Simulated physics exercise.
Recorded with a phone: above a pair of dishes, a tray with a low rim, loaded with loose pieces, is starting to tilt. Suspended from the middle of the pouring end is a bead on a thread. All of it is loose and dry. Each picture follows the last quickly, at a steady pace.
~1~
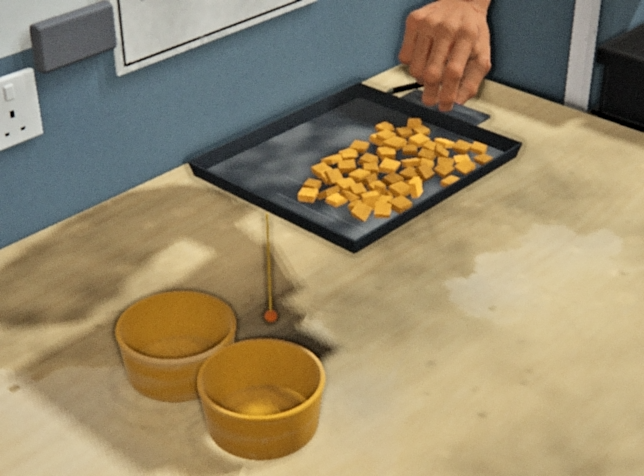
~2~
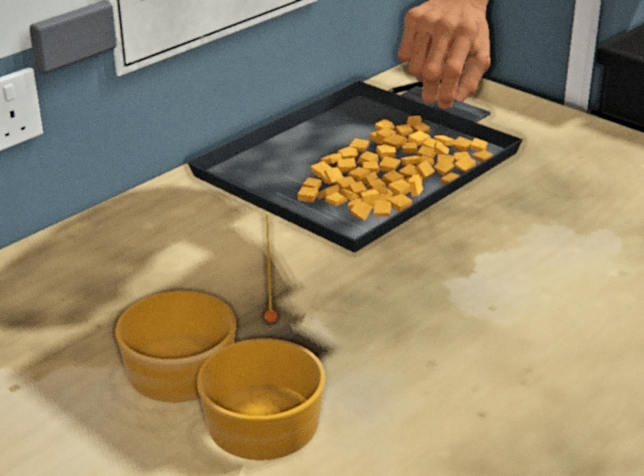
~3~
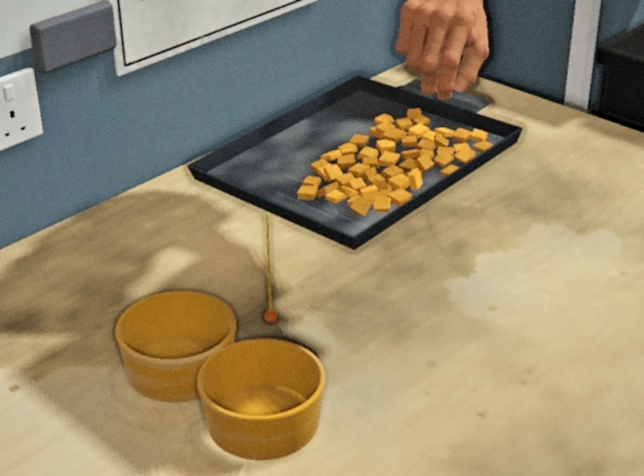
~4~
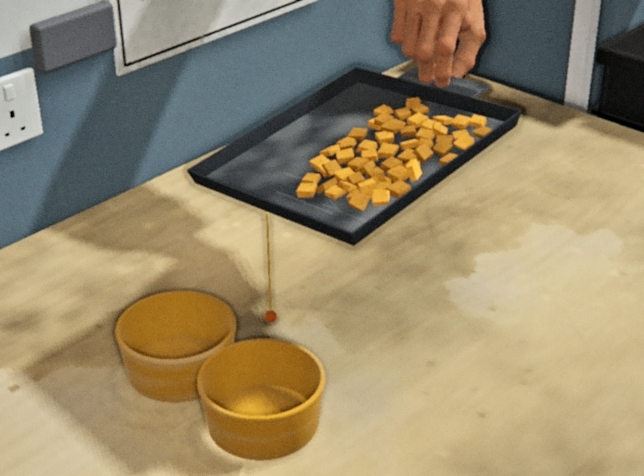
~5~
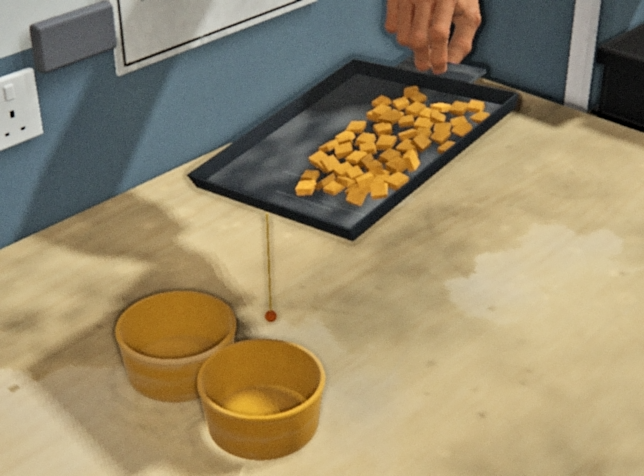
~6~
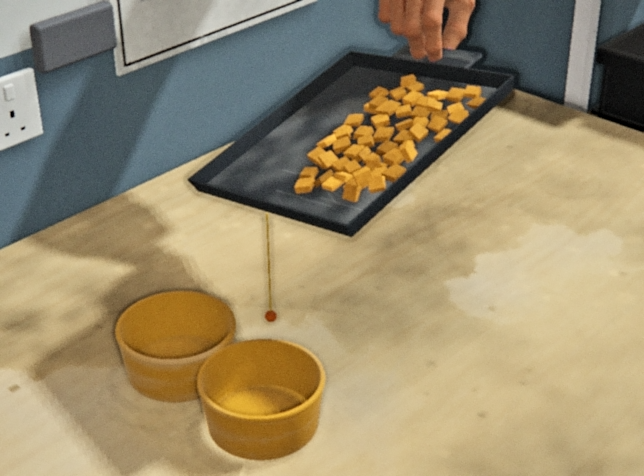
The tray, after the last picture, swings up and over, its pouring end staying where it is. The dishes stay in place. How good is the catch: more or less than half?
The dishes will catch only a minority of the load.
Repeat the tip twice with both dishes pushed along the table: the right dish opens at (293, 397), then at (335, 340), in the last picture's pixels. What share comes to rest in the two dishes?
Close to 10 in a hundred, then close to 80 in a hundred.
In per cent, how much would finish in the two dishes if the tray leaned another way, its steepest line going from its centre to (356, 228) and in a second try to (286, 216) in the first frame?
You'd get 0 per cent the first time and 80 per cent the second time.
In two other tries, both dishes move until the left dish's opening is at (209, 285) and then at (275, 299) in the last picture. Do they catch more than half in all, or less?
Earlier try a majority share, later try a minority share.
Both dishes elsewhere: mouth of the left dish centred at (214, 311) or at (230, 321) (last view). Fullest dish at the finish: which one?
First try, the dish to the left; second try, the dish to the left.
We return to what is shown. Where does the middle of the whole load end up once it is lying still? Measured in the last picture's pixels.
About pixel (221, 326).
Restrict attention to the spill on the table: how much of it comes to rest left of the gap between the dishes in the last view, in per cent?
Left fraction: Around 30 per cent.
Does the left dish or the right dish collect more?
Of the two, the left-side one is the fuller.
Soon, tray tipped steeply; all on the tray.
A while on, tray tipped right over; about a third on the tray; about a quarter in the left dish; about a quarter outside both; a small part in the air.
Towards the end, tray tipped past a quarter turn; about a quarter in the left dish; about two thirds outside both.
Finally, tray tipped past a quarter turn; none in the right dish; about a quarter in the left dish; about two thirds outside both.
